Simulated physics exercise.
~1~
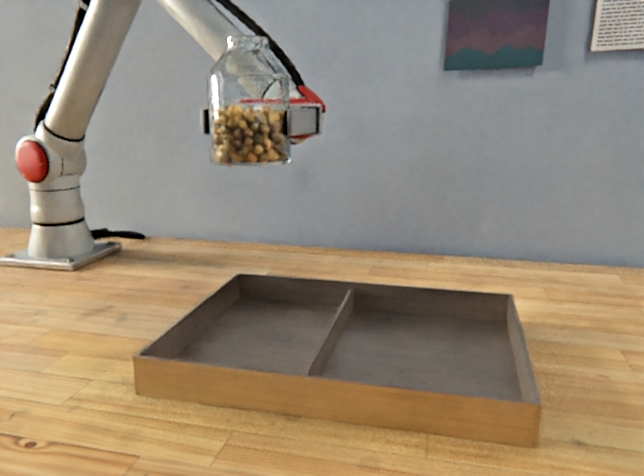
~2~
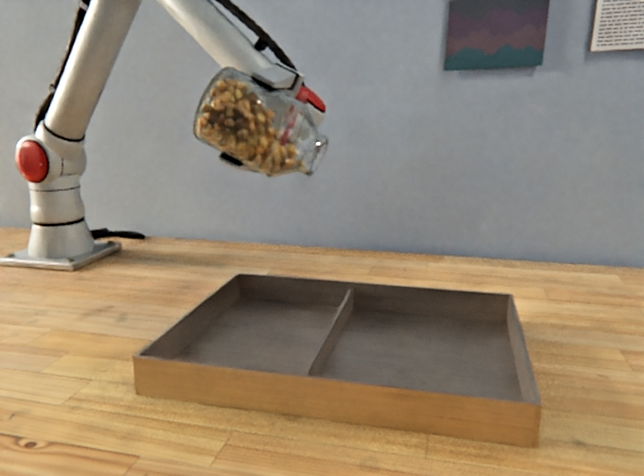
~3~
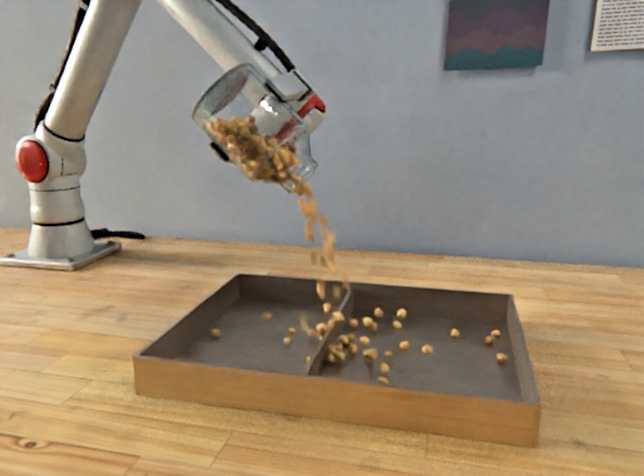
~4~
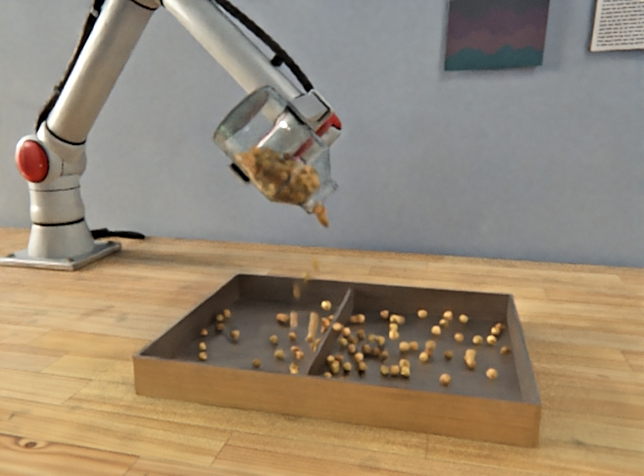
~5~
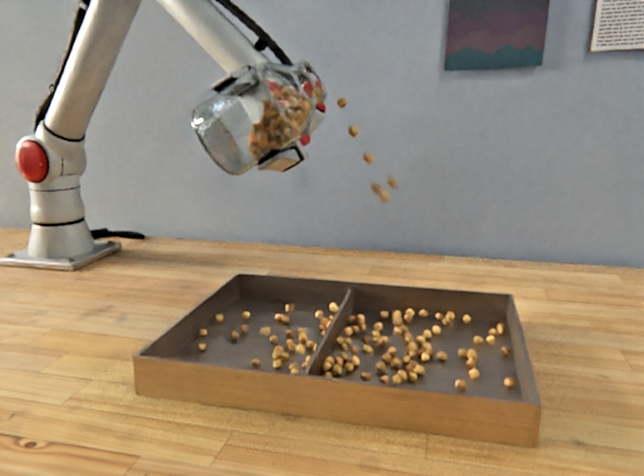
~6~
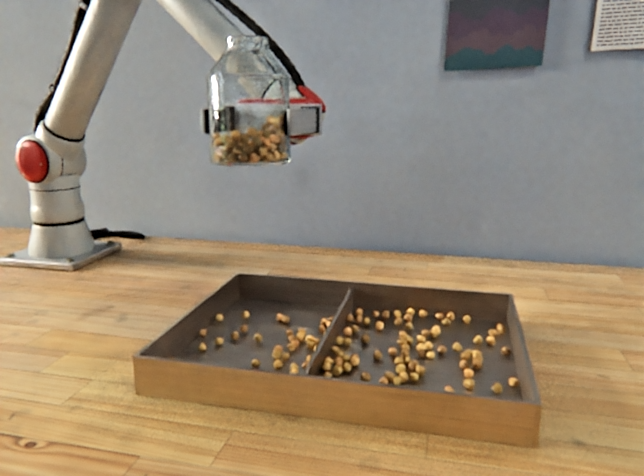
At the start, a robot arm holds an upright glass jar partly filled with dried chickpeas above a shallow, divided tray on a wooden table. The arm tips the jar to the right until its mouth points downward. Chickpeas stream out, landing around the divider and scattering into both parts of the tray. The jar keeps pouring, then begins to turn back as a few last chickpeas fly off to the right. Finally, the jar is upright again with many chickpeas still inside, while the tray holds the rest, more of them in the right part than the left.
